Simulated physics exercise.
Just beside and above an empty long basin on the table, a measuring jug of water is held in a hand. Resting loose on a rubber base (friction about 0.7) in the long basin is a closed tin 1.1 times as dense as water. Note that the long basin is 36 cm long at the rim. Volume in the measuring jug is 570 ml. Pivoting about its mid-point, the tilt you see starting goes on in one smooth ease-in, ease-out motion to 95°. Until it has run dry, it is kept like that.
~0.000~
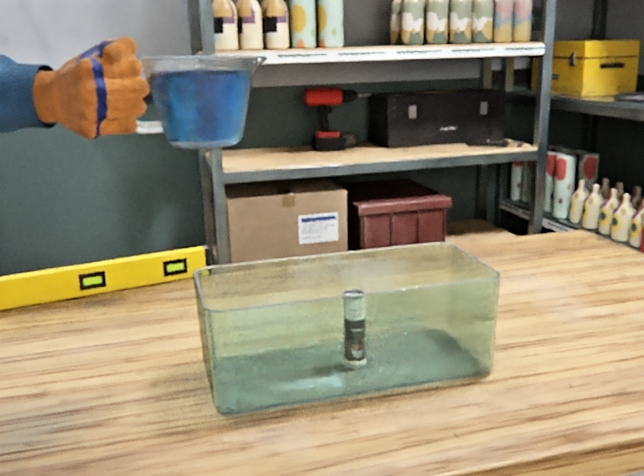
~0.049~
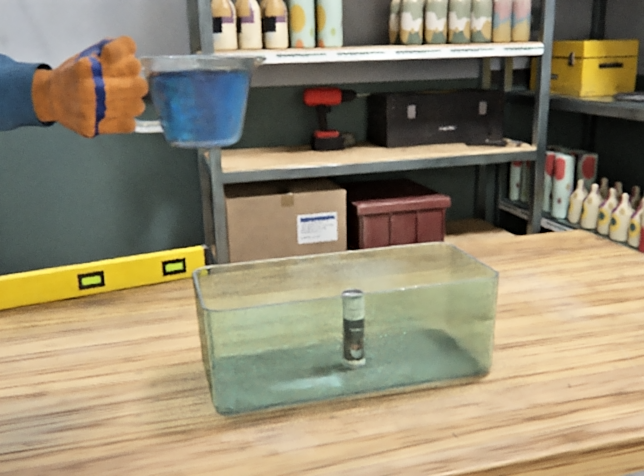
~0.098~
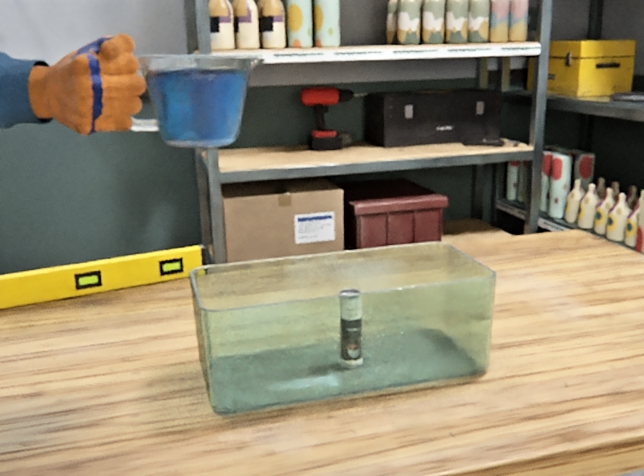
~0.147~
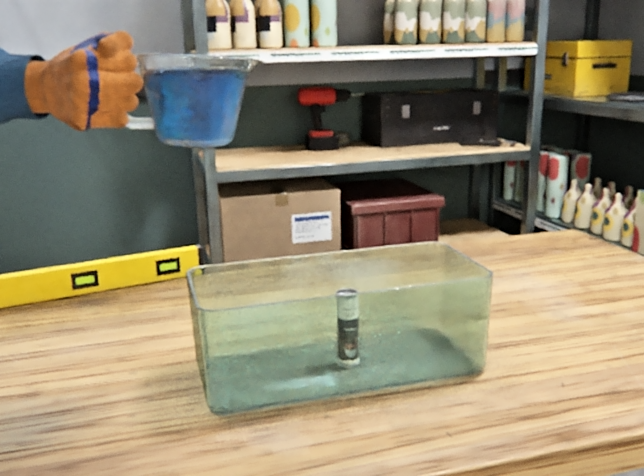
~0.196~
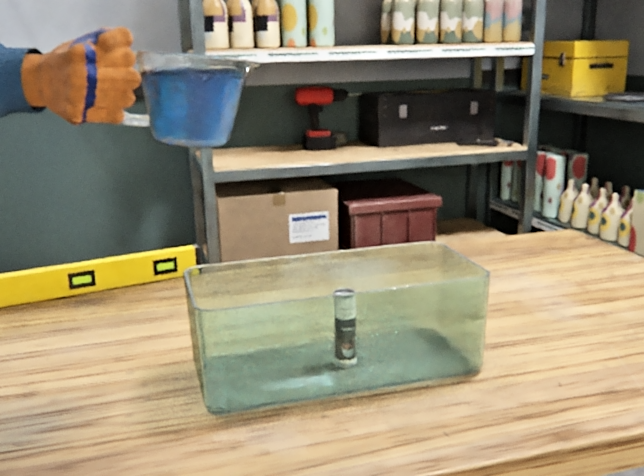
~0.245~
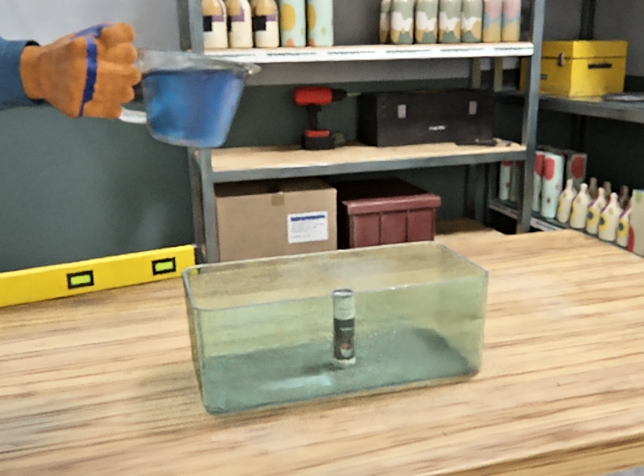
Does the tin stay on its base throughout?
No. It tips over.
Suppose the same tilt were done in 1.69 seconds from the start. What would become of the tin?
With that tilt, the tin tips.
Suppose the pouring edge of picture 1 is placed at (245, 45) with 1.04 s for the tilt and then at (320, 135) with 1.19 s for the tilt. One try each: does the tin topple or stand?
First it goes over; then it stays up.
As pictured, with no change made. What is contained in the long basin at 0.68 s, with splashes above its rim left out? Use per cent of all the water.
Close to 5 in a hundred.
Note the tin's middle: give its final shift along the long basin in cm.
Shift of tin centre: Approx. 9.5 cm.
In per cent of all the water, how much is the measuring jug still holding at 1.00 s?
Share remaining: Approx. 16 %.
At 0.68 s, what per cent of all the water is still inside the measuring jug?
Roughly 70 %.
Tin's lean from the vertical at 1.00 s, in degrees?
Looks like some 0 degrees from vertical upright.
Then, 0.68 s in, the tilt is 58° and 69 per cent is still to pour; the tin stands where it began.
Then, 1.00 s in, the tilt is 89° and 16 per cent is still to pour; the tin stands 1 cm from where it began.
Then, 1.33 s in, the tilt is 95° and 1 per cent is still to pour; the tin lies on its side.
Then, 1.69 s in, the tilt is 95° and 0 per cent is still to pour; the tin lies on its side.
Finally, the tin lies on its side.
